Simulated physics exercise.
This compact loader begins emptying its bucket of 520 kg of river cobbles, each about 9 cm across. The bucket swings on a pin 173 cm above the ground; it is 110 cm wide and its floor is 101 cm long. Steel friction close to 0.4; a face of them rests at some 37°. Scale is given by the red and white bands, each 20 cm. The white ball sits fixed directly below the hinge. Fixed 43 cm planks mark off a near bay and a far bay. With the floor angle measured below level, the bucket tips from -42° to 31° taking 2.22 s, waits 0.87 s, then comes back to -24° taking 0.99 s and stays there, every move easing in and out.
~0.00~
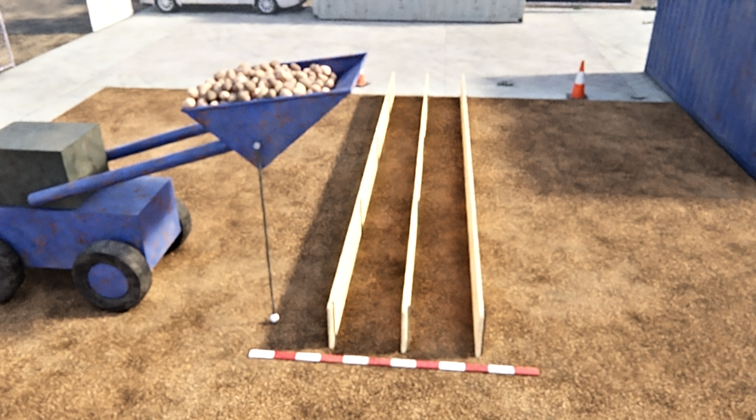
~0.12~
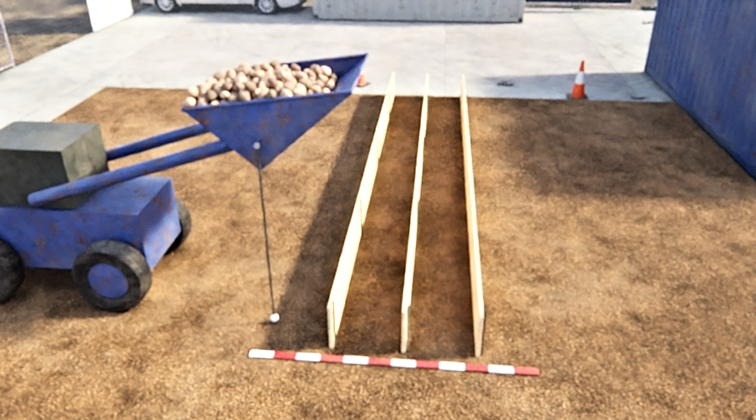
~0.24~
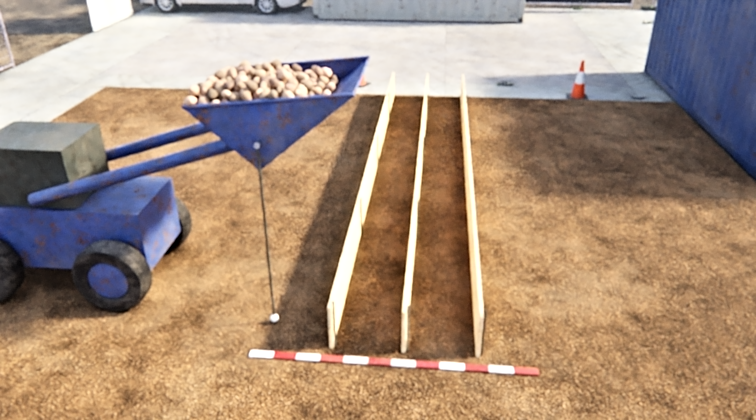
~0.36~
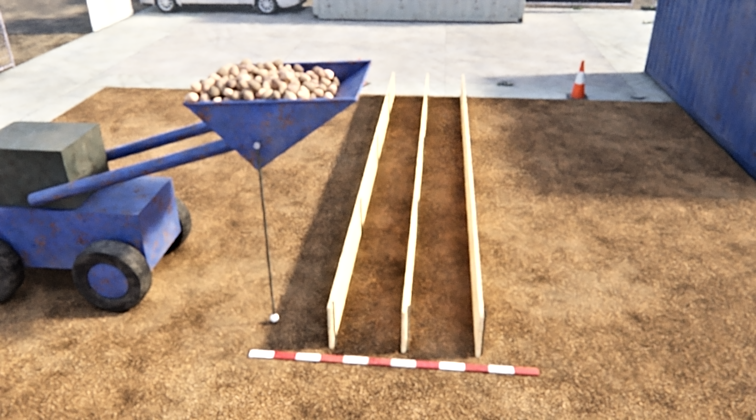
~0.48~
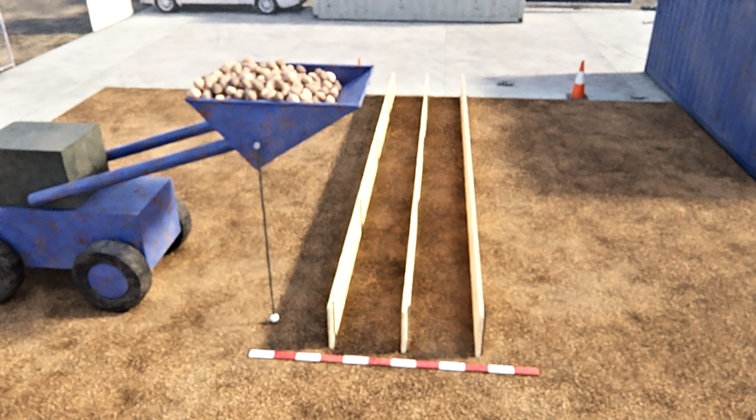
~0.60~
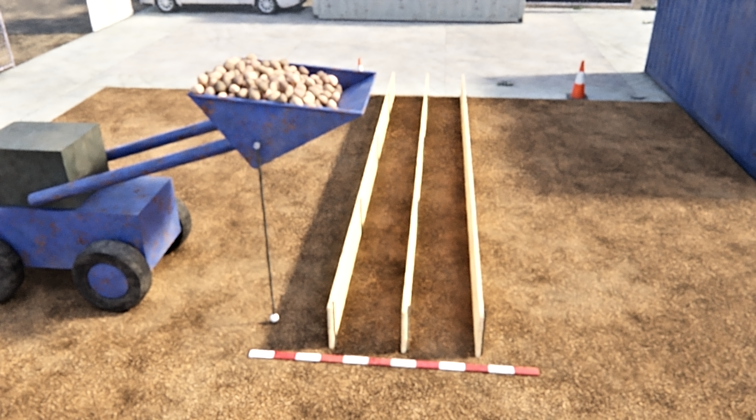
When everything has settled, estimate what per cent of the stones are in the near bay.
About 60 per cent of the stones finish there.
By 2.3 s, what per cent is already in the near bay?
About 50 per cent by then.
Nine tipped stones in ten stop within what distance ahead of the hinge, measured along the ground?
About 170 cm.
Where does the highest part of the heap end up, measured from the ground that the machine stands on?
Some 38 cm above that level.
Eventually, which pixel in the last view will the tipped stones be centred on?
Their centre sits close to (402, 283).
After 1.7 s the floor is at 19°; 99 % in the bucket, 1 % in the near bay; the foremost stones are at (374, 176).
After 2.3 s the floor is at 31°; 40 % in the bucket, 49 % in the near bay, 11 % in the far bay; the foremost stones are at (459, 299).
After 4.5 s the floor is at -24°; 0 % in the bucket, 60 % in the near bay, 40 % in the far bay; the foremost stones are at (487, 300).
After 7.2 s the floor is at -24°; 0 % in the bucket, 60 % in the near bay, 40 % in the far bay; the foremost stones are at (487, 300).
